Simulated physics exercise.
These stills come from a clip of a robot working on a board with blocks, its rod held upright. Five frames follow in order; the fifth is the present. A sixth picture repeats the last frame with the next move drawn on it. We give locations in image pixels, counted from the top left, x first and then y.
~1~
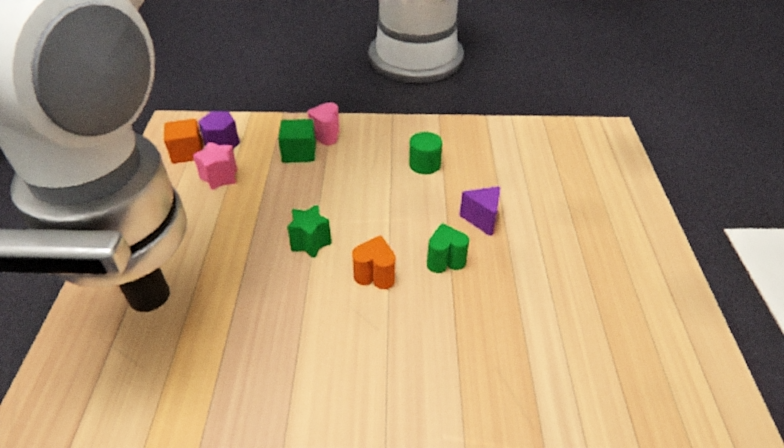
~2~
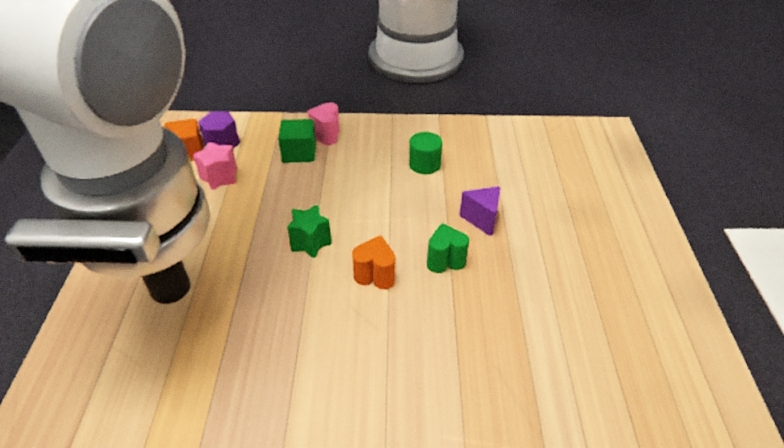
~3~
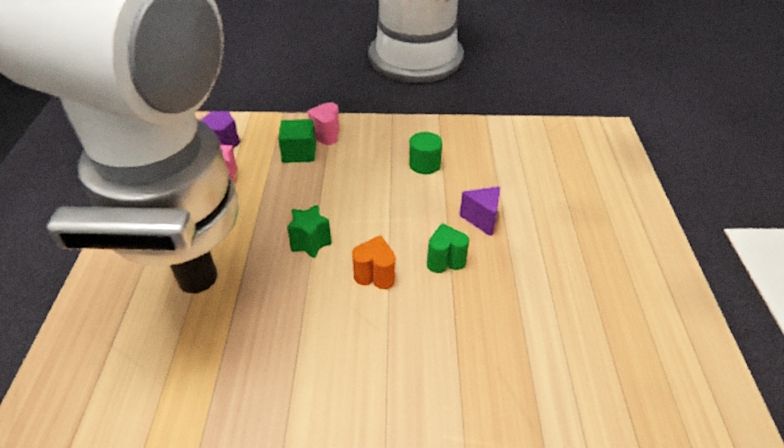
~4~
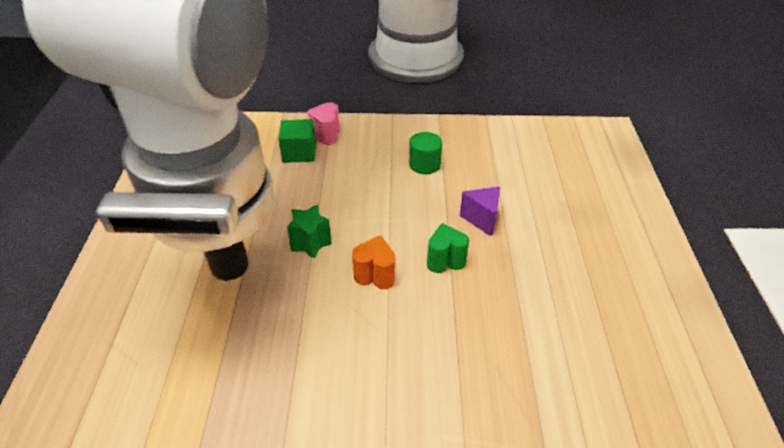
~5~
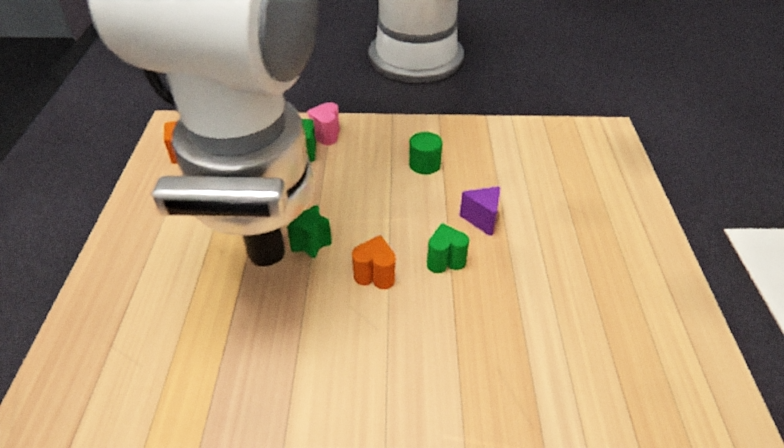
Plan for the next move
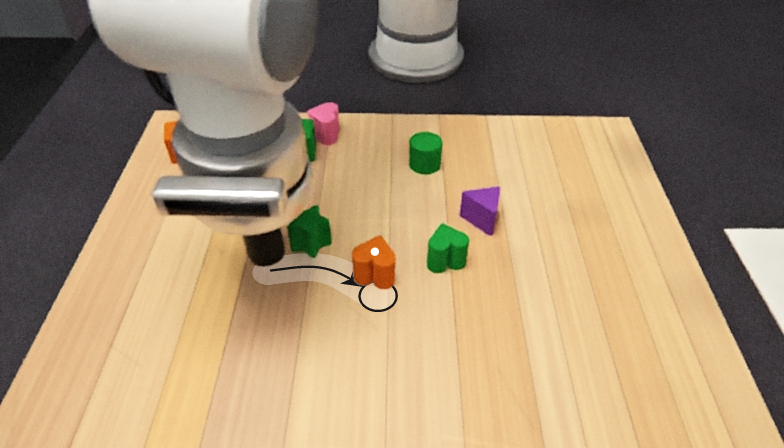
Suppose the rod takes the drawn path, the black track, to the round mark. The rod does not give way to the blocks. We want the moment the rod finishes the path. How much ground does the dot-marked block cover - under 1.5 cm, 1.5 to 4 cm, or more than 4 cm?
1.5 to 4 cm.
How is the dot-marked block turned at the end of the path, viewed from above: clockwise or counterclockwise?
I'd predict that, seen from above, the dot-marked block rotates counter-clockwise.
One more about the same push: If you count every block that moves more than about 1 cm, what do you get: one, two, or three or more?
Answer: 1.
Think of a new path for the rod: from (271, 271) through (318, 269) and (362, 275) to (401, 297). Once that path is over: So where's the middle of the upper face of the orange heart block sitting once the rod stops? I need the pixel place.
At the end it should sit near (436, 264).
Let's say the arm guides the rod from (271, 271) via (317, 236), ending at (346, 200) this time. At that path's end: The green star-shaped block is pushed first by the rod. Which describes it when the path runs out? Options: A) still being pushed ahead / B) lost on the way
The one that fits is A, still being pushed ahead.
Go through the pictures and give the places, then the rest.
The first frame shows rod's lower end at (150, 296); green star-shaped block at (307, 218); orange heart block at (375, 252); green heart block at (448, 237).
The second frame shows rod at (171, 289); blocks still.
The third frame shows rod at (198, 279); blocks still.
The fourth frame shows rod at (230, 267); blocks still.
The fifth frame shows rod at (267, 253); green star-shaped block at (307, 218); orange heart block at (375, 252); green heart block at (448, 237).
Drawn move, from (271, 271) over (310, 267) and (346, 277) to (378, 296); the dot is on the orange heart block.
On the path given first. One third of the way, rod at (308, 249); green star-shaped block at (312, 218), turned 20° anticlockwise.
Two thirds of the way, rod at (345, 260); green star-shaped block at (314, 218), turned 30° anticlockwise; orange heart block at (386, 253).
At the end, rod at (378, 278); green star-shaped block at (314, 218), turned 30° anticlockwise; orange heart block at (410, 258), turned 70° anticlockwise; green heart block still.
